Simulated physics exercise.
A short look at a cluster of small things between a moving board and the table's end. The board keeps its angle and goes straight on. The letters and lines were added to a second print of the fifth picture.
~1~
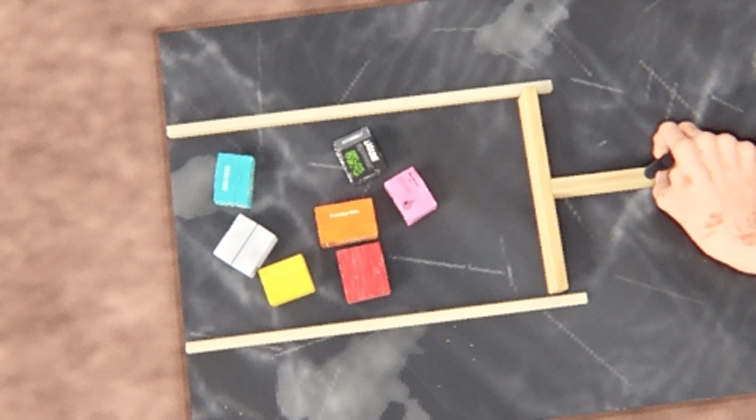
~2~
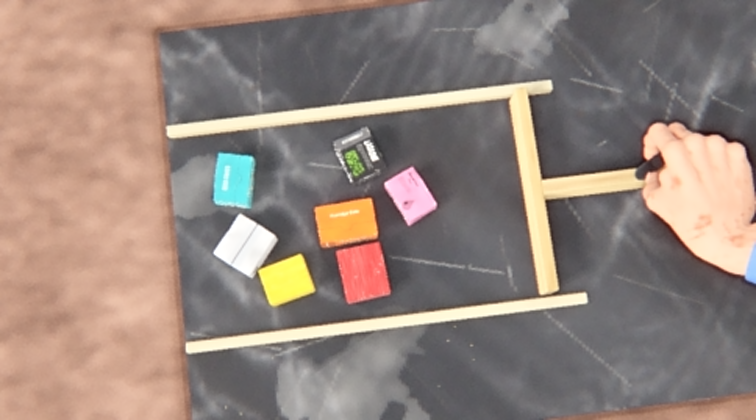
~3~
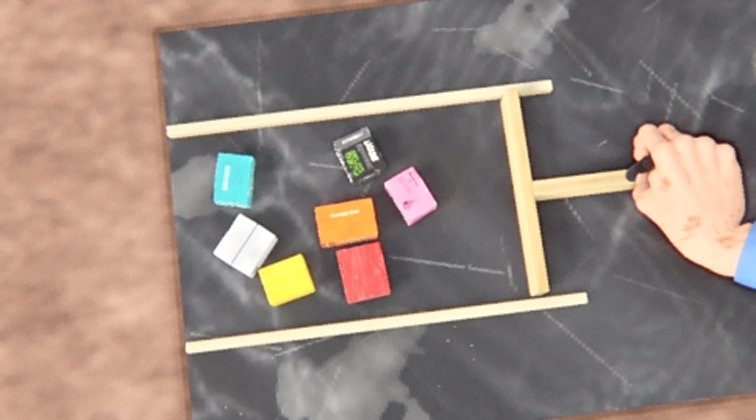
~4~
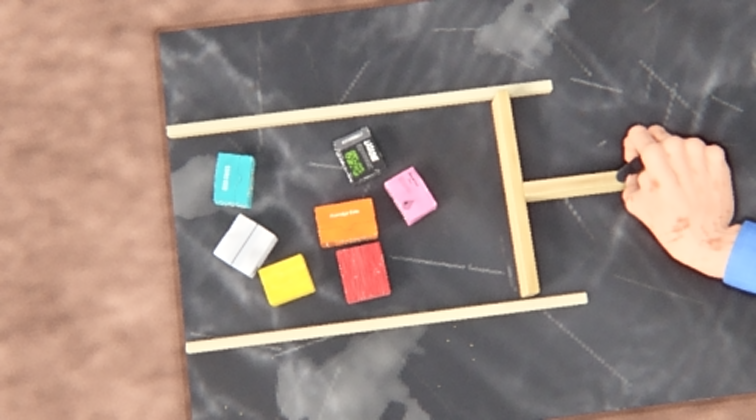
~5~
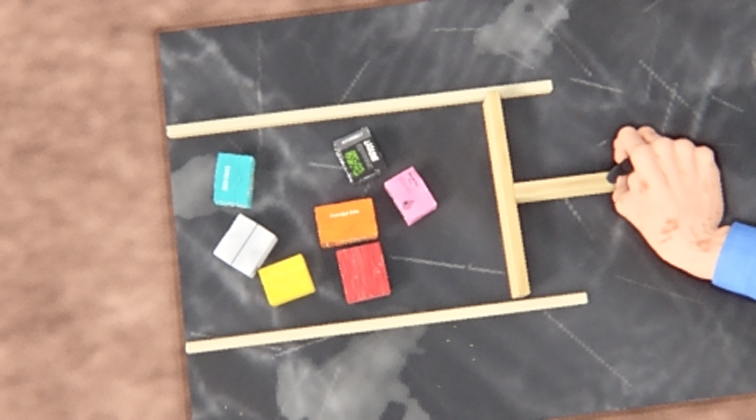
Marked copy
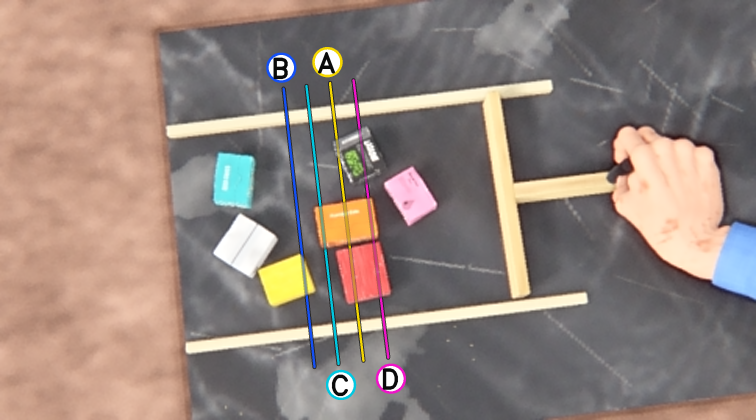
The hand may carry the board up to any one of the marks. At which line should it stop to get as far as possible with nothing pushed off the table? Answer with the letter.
No farther than B.
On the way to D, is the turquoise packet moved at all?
No.
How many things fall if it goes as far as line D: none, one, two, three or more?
By then, none.
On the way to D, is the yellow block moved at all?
No.
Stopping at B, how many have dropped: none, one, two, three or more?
In all, none.
On the copy, A at (346, 218); B at (299, 224); C at (322, 221); D at (370, 215).
On B. First, board (433, 200); pink packet (403, 195); turquoise packet (235, 181).
Then, board (357, 209); white box (233, 250); orange packet (291, 230).
Finally, board (301, 216); white box (186, 268); yellow block (237, 281); nothing has fallen.
By contrast, A is safe but short; C is safe but short; D is safe but short.
